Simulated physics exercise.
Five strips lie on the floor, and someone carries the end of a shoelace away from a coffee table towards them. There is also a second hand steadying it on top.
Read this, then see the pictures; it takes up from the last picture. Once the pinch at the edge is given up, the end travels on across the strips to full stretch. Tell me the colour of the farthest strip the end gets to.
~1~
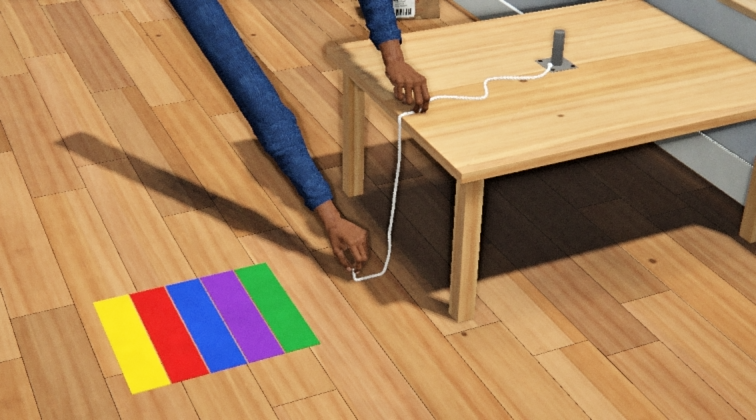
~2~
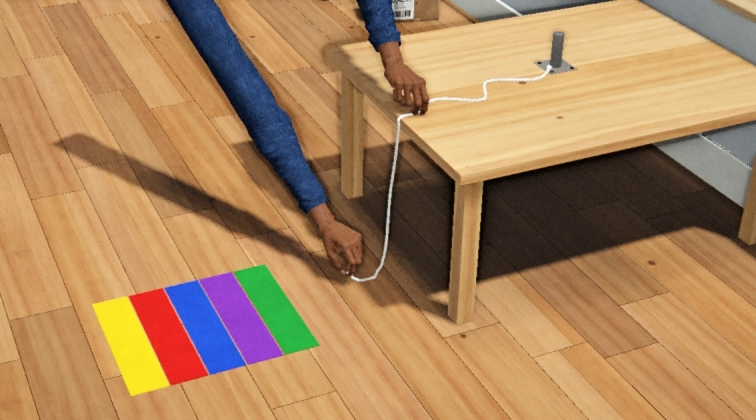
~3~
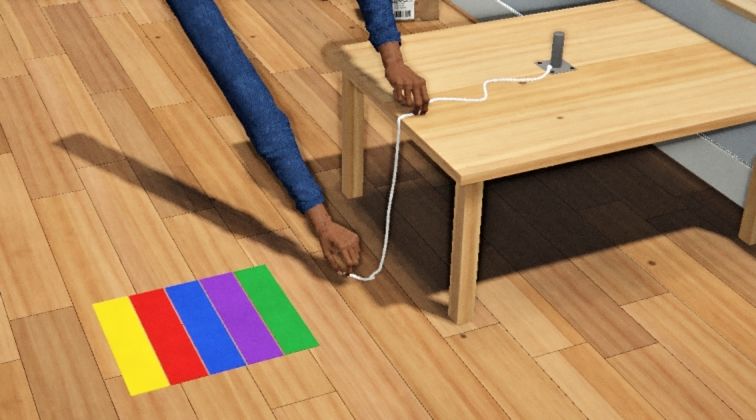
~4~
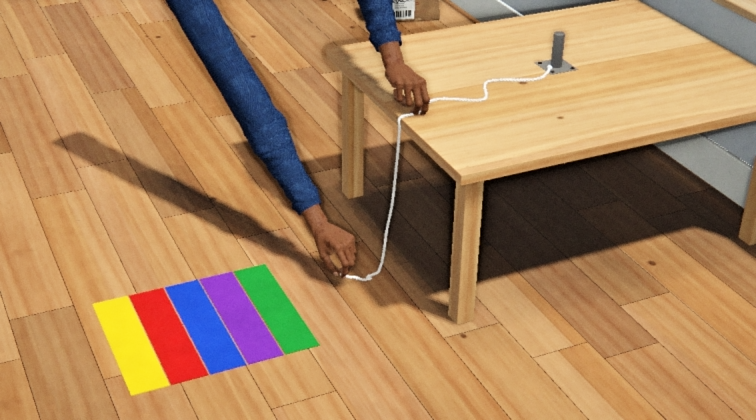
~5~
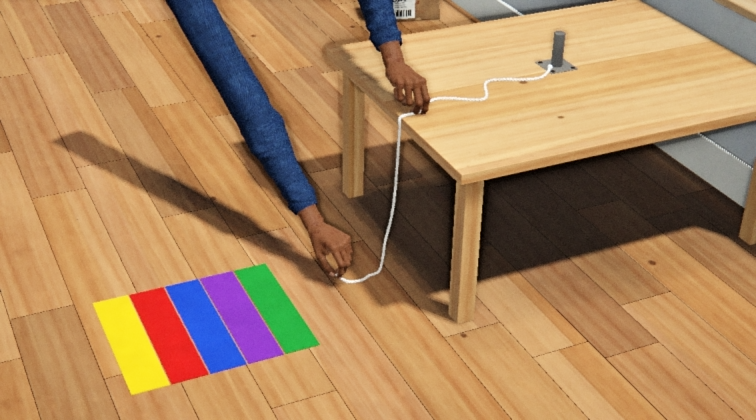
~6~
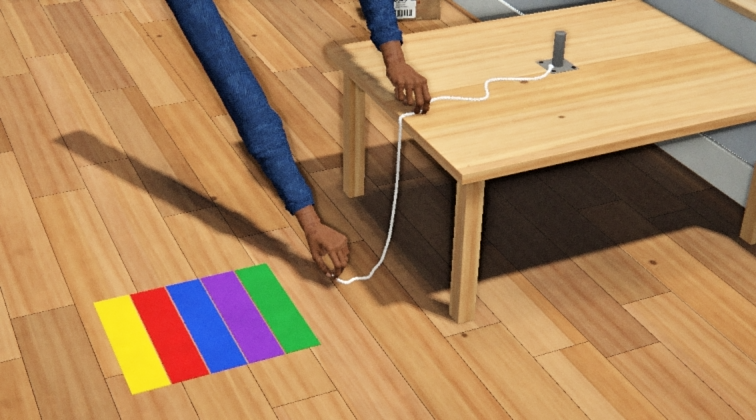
The farthest it gets is blue.
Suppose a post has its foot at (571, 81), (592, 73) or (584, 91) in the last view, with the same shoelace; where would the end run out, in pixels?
Roughly (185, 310), (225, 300) and (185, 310), try by try.
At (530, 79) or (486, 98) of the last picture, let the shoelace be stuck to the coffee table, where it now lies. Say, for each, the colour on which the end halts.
With the first choice you'd get blue, with the second purple.
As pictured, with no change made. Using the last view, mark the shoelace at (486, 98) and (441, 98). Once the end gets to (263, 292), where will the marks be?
Around (454, 96) and (418, 108).
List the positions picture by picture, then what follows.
In the first frame, end (354, 269); green (293, 332); purple (257, 342); blue (220, 351); red (182, 361); yellow (143, 371).
In the second frame, end (348, 272); shoelace through (536, 79) (484, 89) (435, 100) (398, 133) (390, 201) (383, 260).
In the third frame, end (344, 273).
In the fourth frame, end (340, 274); shoelace through (537, 79) (485, 89) (436, 100) (399, 133) (393, 200) (382, 260).
In the fifth frame, end (336, 275).
In the sixth frame, end (333, 275); shoelace through (538, 78) (486, 88) (437, 99) (400, 132) (395, 199) (382, 259).
A little later, end near (263, 292); over green.
Next, end near (222, 302); over purple.
When it is tight, end near (198, 308); over blue. It gets as far as the blue strip.
